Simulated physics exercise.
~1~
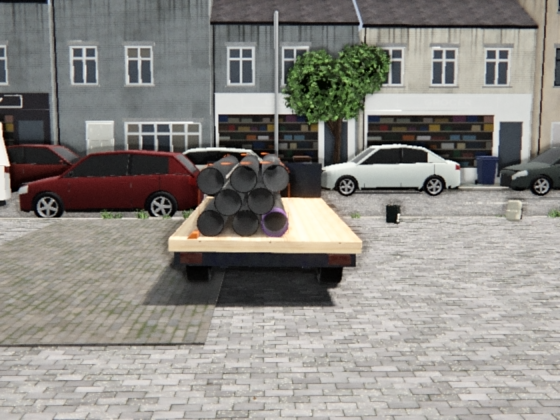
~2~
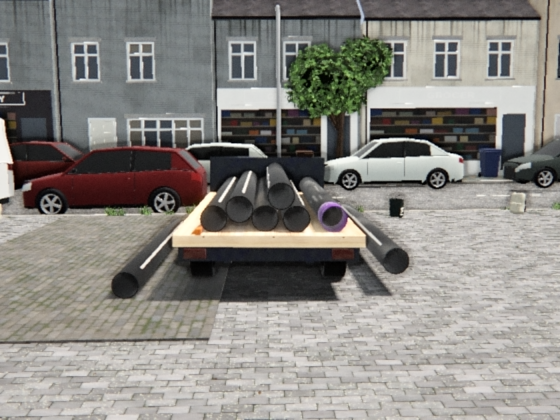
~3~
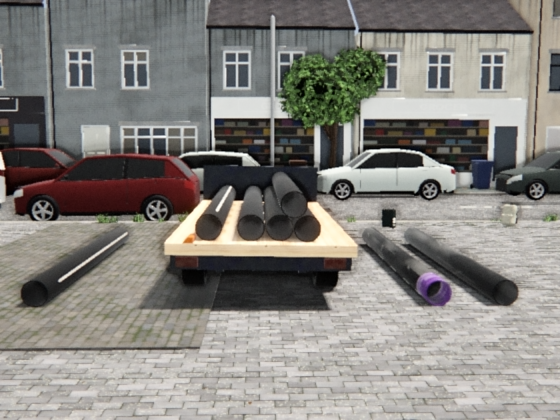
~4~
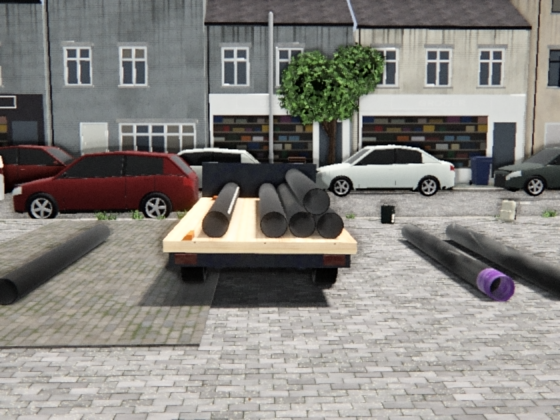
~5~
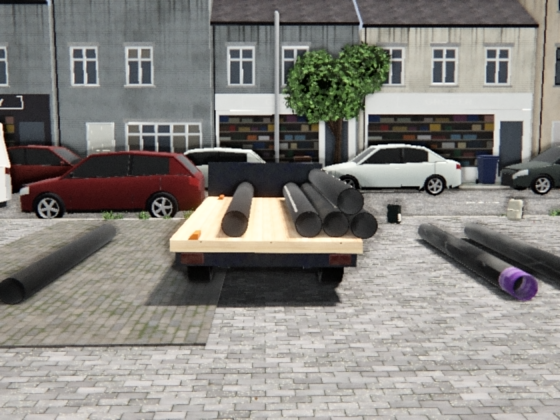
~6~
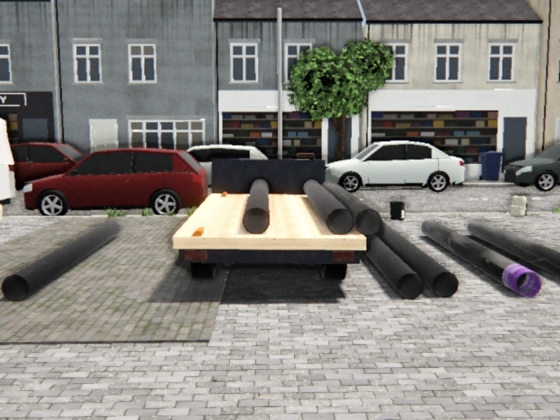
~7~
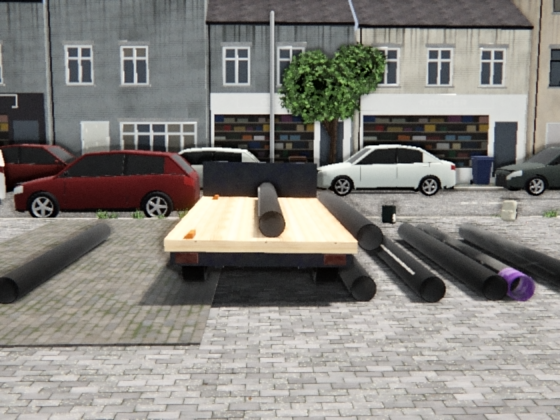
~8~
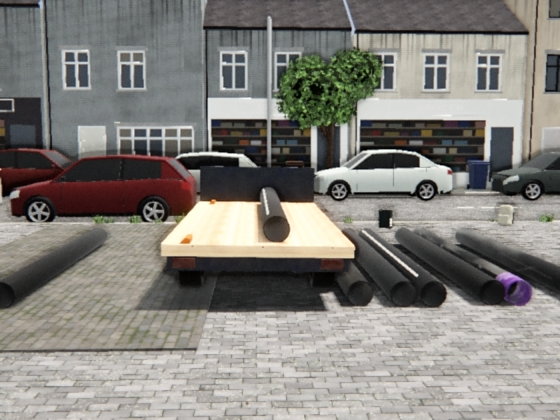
Stacked dark pipes spread and roll off a flat trailer, the purple-ended one landing right.
